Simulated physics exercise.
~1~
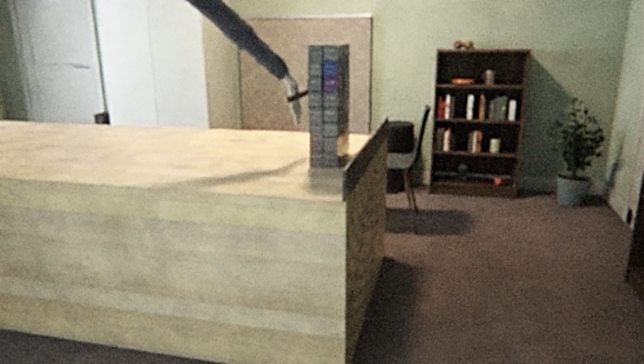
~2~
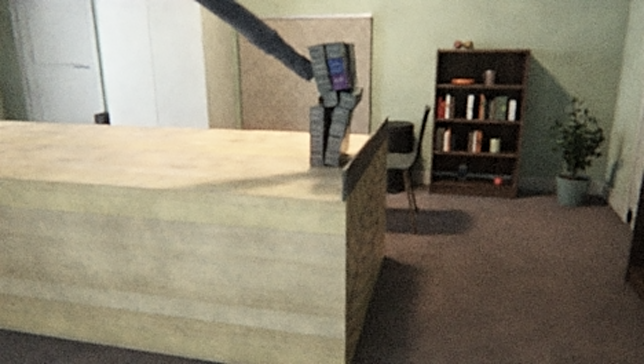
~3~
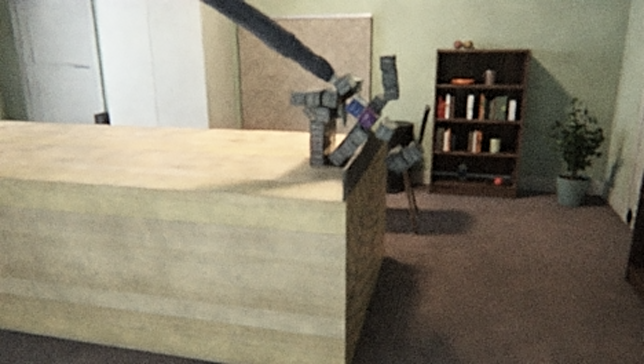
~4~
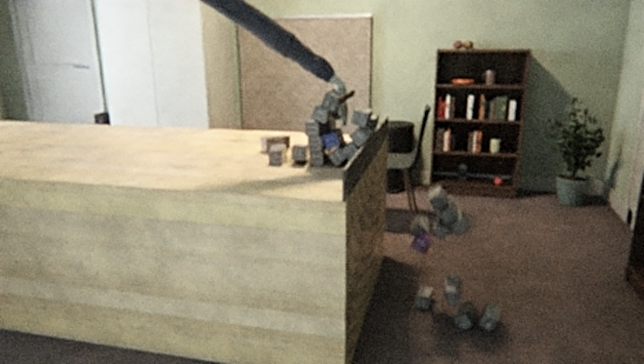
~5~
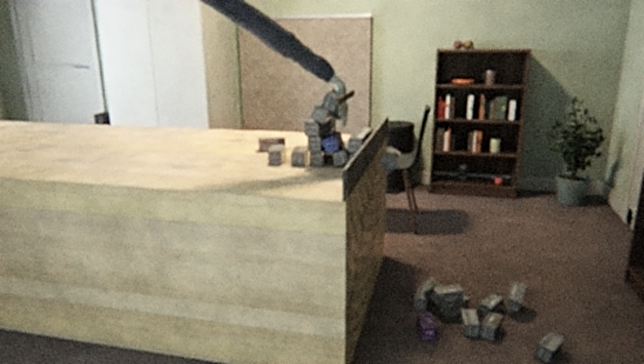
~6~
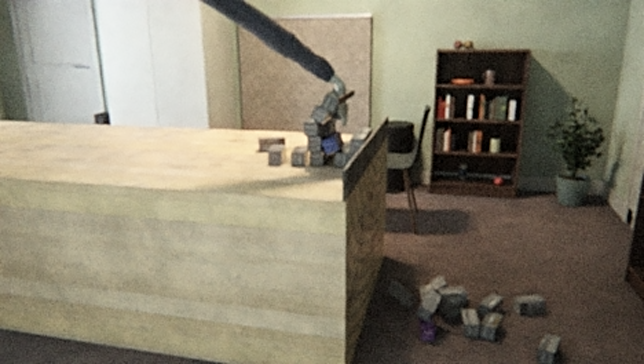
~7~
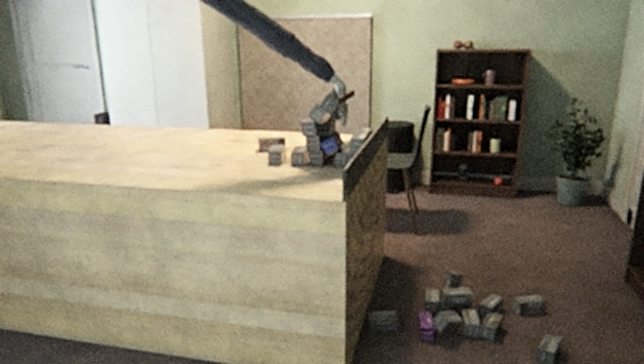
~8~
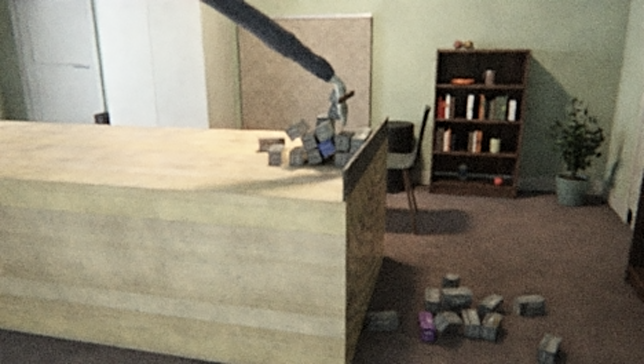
The clip opens on a neat stack of small grey packets, one blue and one purple, standing at the right end of a long pale cupboard, with a dark arm reaching in from the upper left. The arm pushes a thin strip into the stack, and the upper part leans right as the columns buckle. The stack then breaks apart, packets tilting and tumbling over the low board at the edge. Several drop to the carpet, the purple one among them, and scatter. At the end, the remaining heap slumps lower beneath the arm, the blue packet still on top of the cupboard.
